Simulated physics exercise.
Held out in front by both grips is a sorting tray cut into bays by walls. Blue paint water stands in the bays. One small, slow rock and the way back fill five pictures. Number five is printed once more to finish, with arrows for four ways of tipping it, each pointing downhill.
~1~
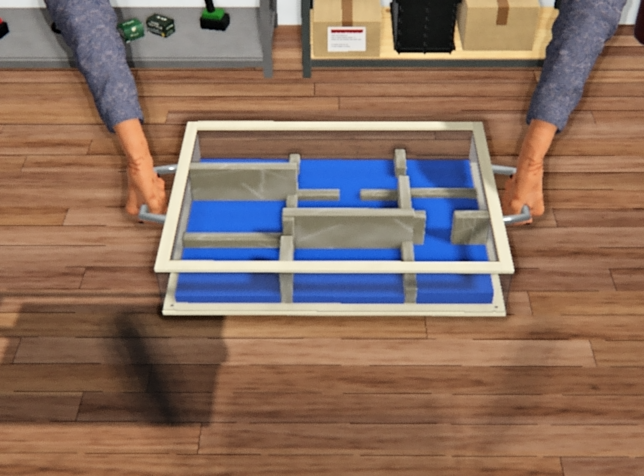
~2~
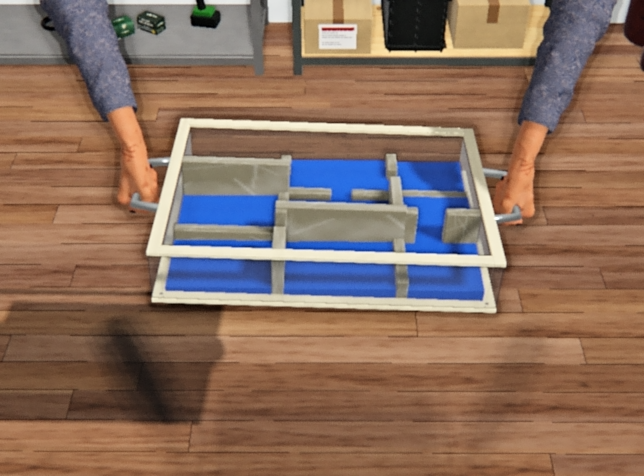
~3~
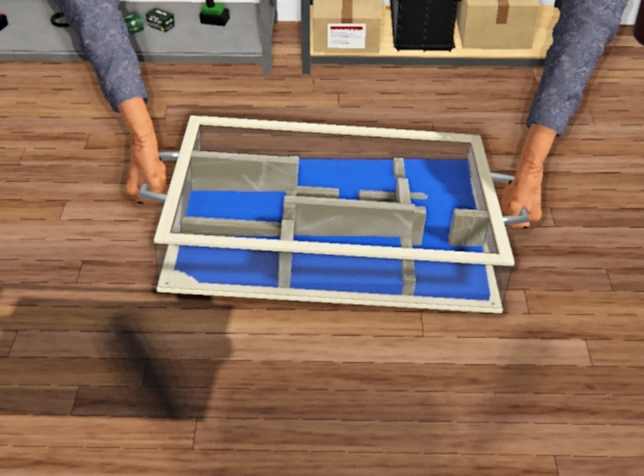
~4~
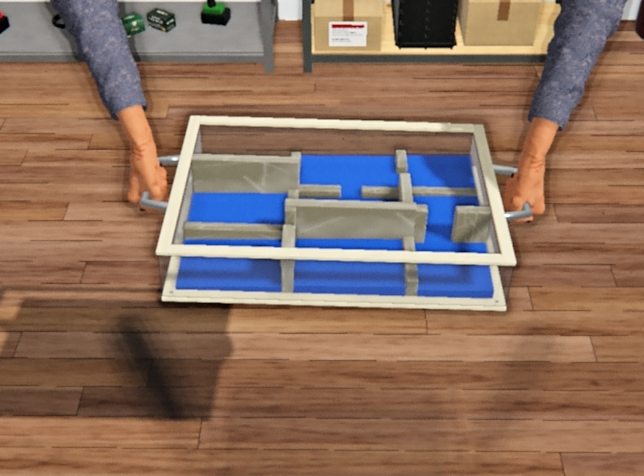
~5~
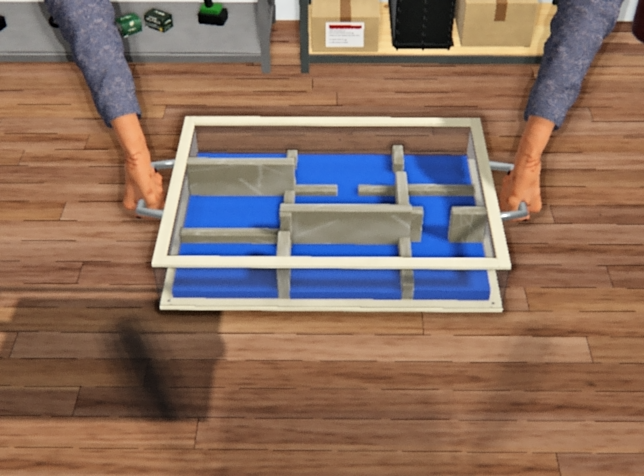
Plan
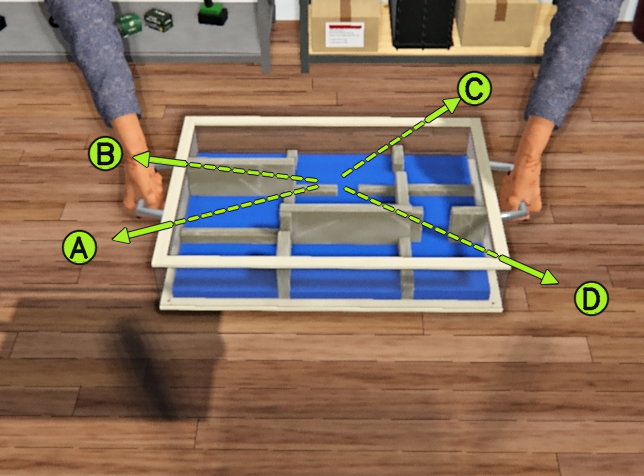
On a wooden floor in front of storage shelves, two hands hold a clear-sided tray split by grey walls into bays of blue liquid. The hands tilt it slightly down toward the back right, and some liquid runs over a wall from the centre right bay into the back right one, then they level it again.
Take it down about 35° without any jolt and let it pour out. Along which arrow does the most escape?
Take C.
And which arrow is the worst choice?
Arrow B.
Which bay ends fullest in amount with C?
The back right bay.
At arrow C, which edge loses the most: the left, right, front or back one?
The back rim.
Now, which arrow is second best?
D it is.
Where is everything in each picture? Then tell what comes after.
The tray is level; deepest in the front right bay, at (449, 266), shallowest in the front middle.
Tipped about 4° down to the back right; no wall is crossed.
Tipped about 7° down to the back right; liquid runs over the wall between the centre right and back right bays.
Tipped about 4° down to the back right; no wall is crossed.
The tray is level; deepest in the centre right bay, at (440, 215), shallowest in the front left.
On the marked copy, A ends at (118, 237); B ends at (138, 158); C ends at (455, 101); D ends at (552, 280).
Choosing A, about 45 % stays in the tray, the largest part in the front left bay.
Choosing B, about 58 % stays in the tray, the largest part in the centre left bay.
Choosing C, about 23 % stays in the tray, the largest part in the back right bay.
Choosing D, about 31 % stays in the tray, the largest part in the front right bay.
